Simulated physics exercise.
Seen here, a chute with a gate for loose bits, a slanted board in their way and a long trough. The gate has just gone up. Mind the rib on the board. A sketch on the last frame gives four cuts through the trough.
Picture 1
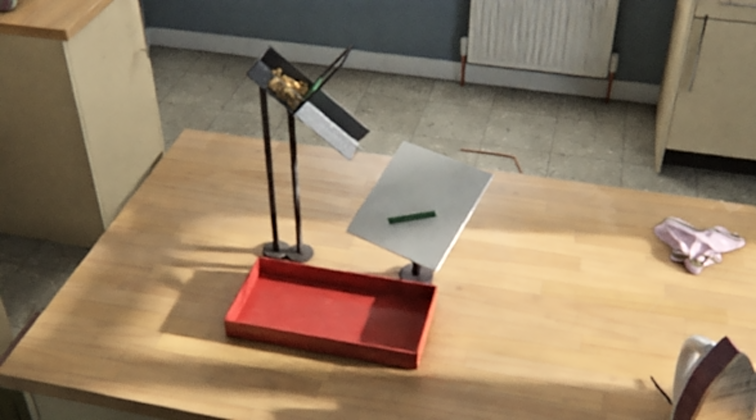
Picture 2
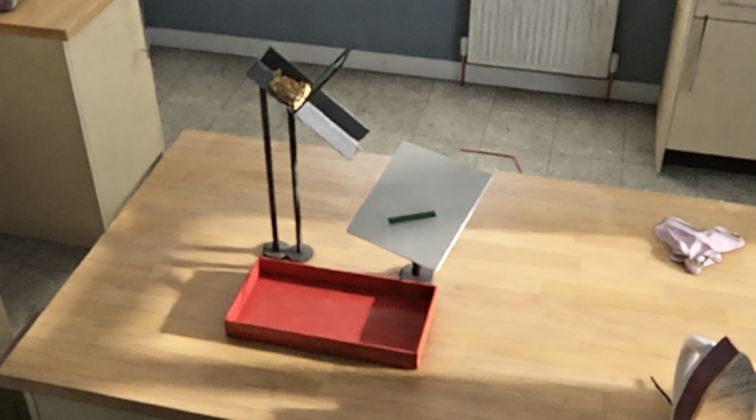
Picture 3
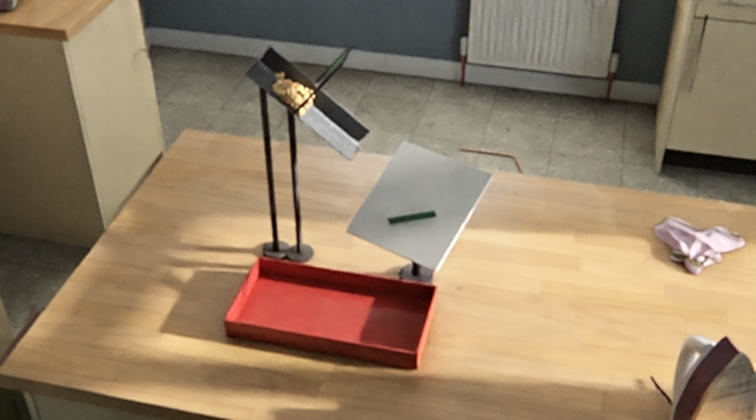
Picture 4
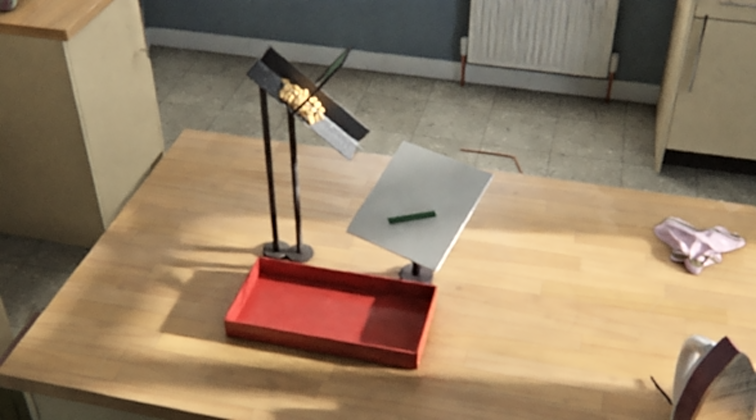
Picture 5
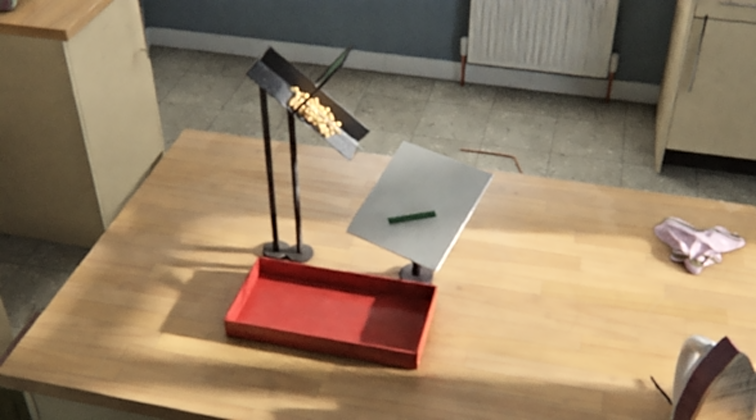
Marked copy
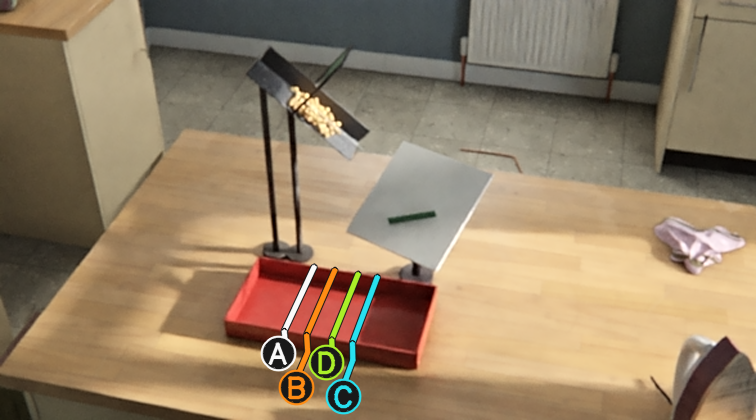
At first, a clump of small golden bits sits near the top of a dark, tilted chute on thin black legs, above a pale slanted board with a green rib and an empty red trough. The bits then slide down the chute to the right, spreading into a longer strip near its lip.
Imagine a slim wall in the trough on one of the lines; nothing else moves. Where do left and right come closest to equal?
Take D.
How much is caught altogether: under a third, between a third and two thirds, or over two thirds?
Between a third and two thirds.
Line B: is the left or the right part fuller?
The right side.
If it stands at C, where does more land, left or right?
Left.
On the marked copy, line A crosses the front rim at (284, 330); line B crosses the front rim at (306, 334); line C crosses the front rim at (352, 342); line D crosses the front rim at (331, 338).
Choosing A, of what is caught, none on the left of the divider, all on the right.
Choosing B, of what is caught, a small part on the left of the divider, nearly all on the right.
Choosing C, of what is caught, most on the left of the divider, about a quarter on the right.
Choosing D, of what is caught, about two thirds on the left of the divider, about a third on the right.
